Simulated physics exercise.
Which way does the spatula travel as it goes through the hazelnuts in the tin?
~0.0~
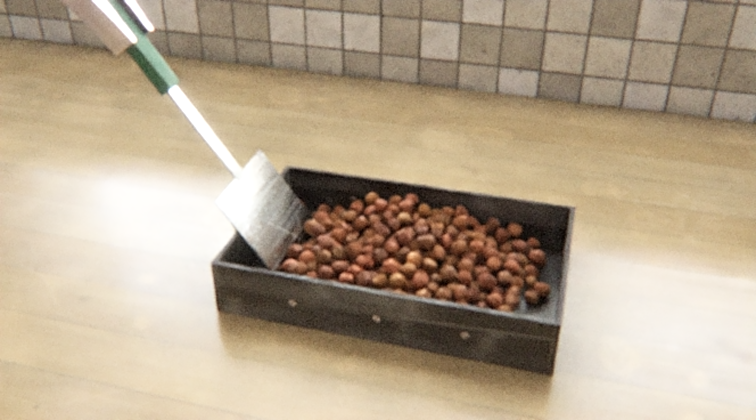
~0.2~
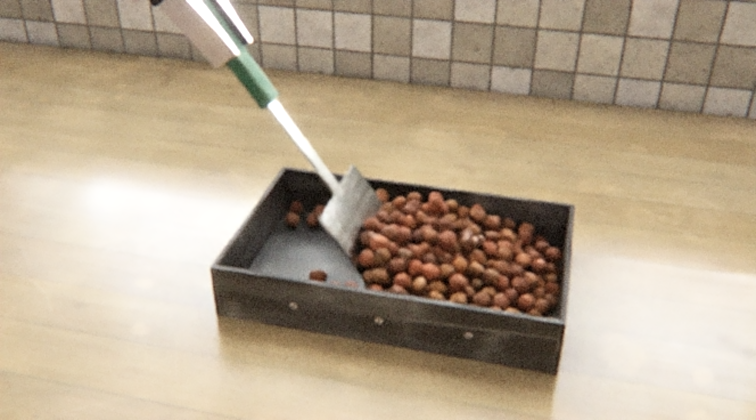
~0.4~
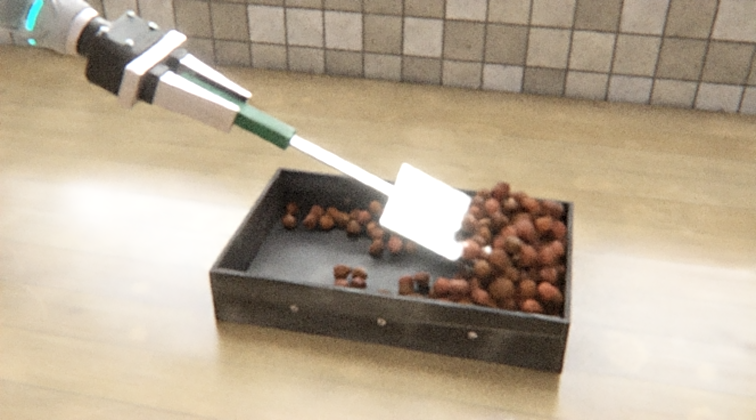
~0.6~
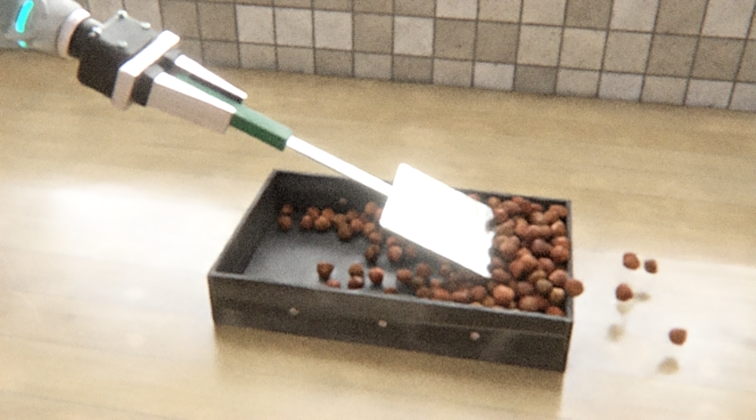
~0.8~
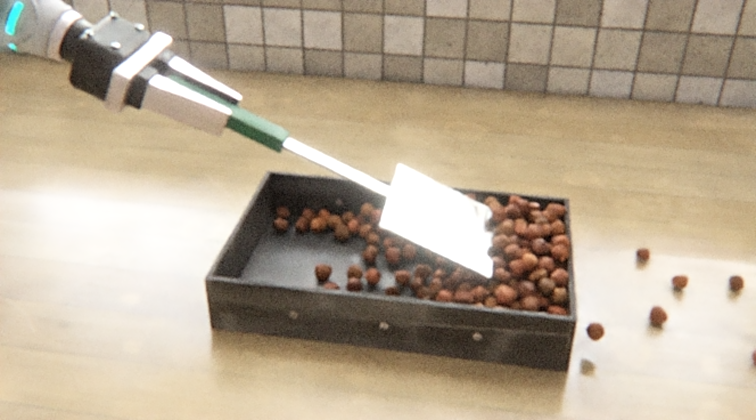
The spatula moves to the right, pushing most of the hazelnuts towards the right end of the tin.
